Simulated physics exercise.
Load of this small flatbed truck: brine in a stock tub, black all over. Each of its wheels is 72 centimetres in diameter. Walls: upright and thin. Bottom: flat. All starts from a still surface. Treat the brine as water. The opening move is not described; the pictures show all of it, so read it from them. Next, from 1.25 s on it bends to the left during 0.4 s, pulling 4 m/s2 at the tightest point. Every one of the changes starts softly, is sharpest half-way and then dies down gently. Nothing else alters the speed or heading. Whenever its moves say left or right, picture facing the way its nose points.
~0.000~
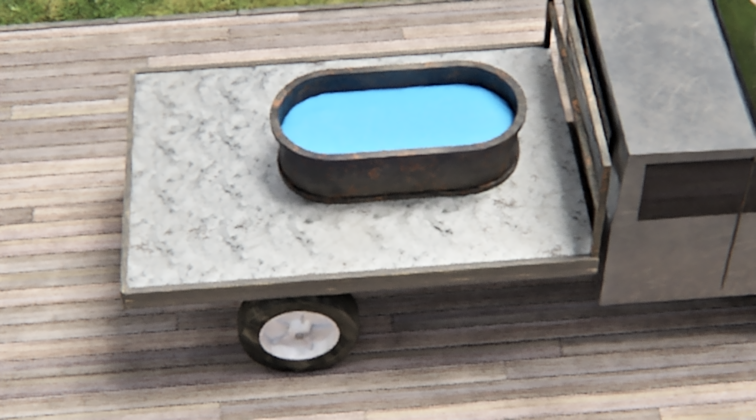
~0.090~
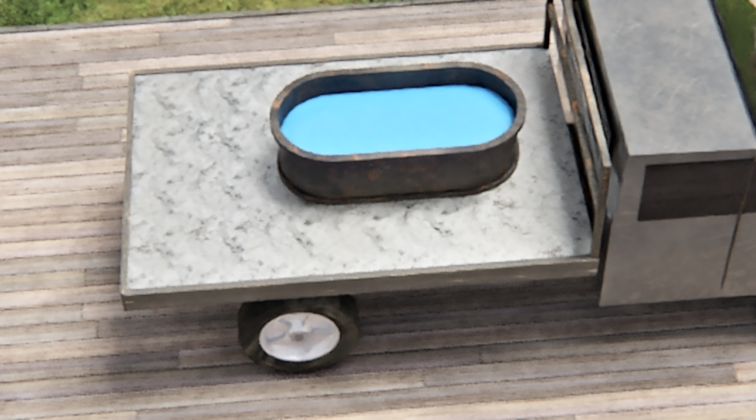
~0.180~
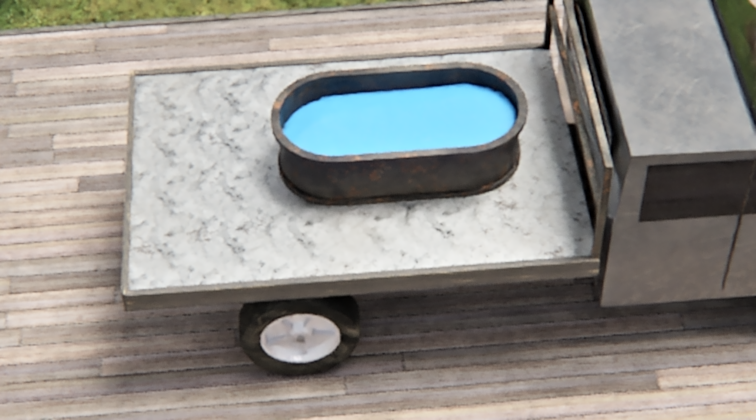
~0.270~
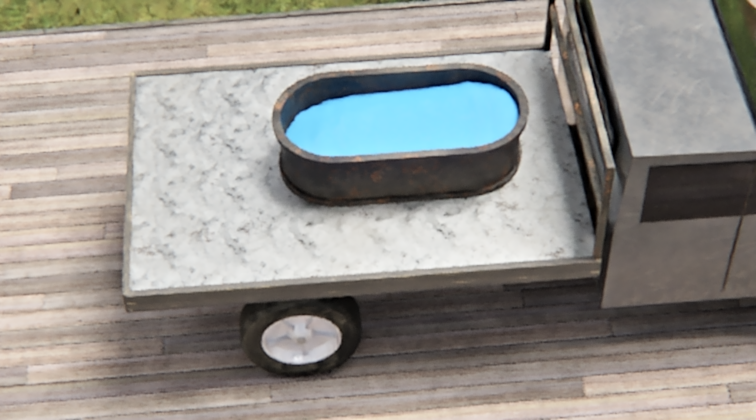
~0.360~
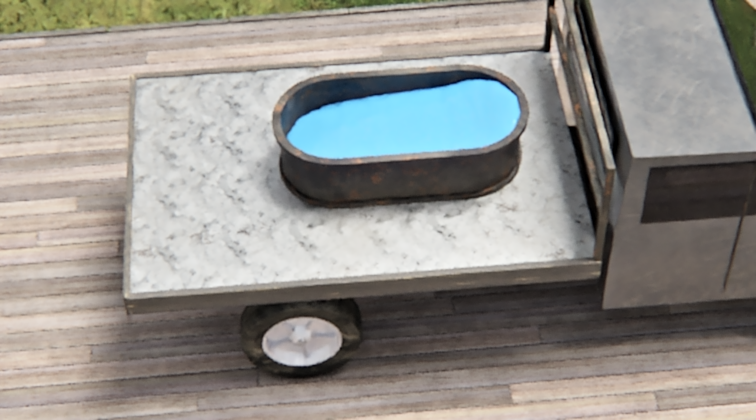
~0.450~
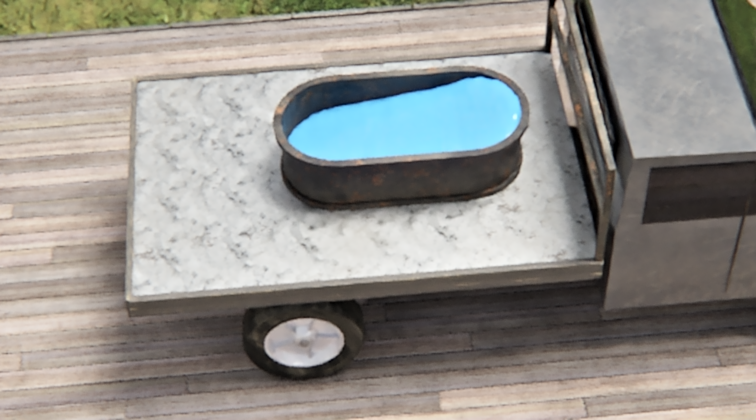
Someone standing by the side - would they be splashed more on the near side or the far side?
On the near side.
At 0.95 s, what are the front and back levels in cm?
Level, front = 26 cm; level, back = 14 cm.
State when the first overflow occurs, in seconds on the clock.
1.6 s.
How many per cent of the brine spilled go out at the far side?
Roughly 20 in a hundred.
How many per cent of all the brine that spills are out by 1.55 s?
Near 0 in a hundred.
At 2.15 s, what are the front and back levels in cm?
At that moment it stands around 26 cm in front and around 22 cm behind.
Then, 0.95 s in, front 26 cm, middle 23 cm, back 15 cm above the floor; no loss so far.
Then, 1.55 s in, front 13 cm, middle 22 cm, back 37 cm above the floor; no loss so far.
Then, 2.15 s in, front 26 cm, middle 23 cm, back 21 cm above the floor; the loss stands at 4 per cent, mostly over the near side, some over the left end.
Then, 4.64 s in, the loss stands at 9 per cent, over the near side and the left end, a little elsewhere; the far side has passed 1 per cent and the near side 5.
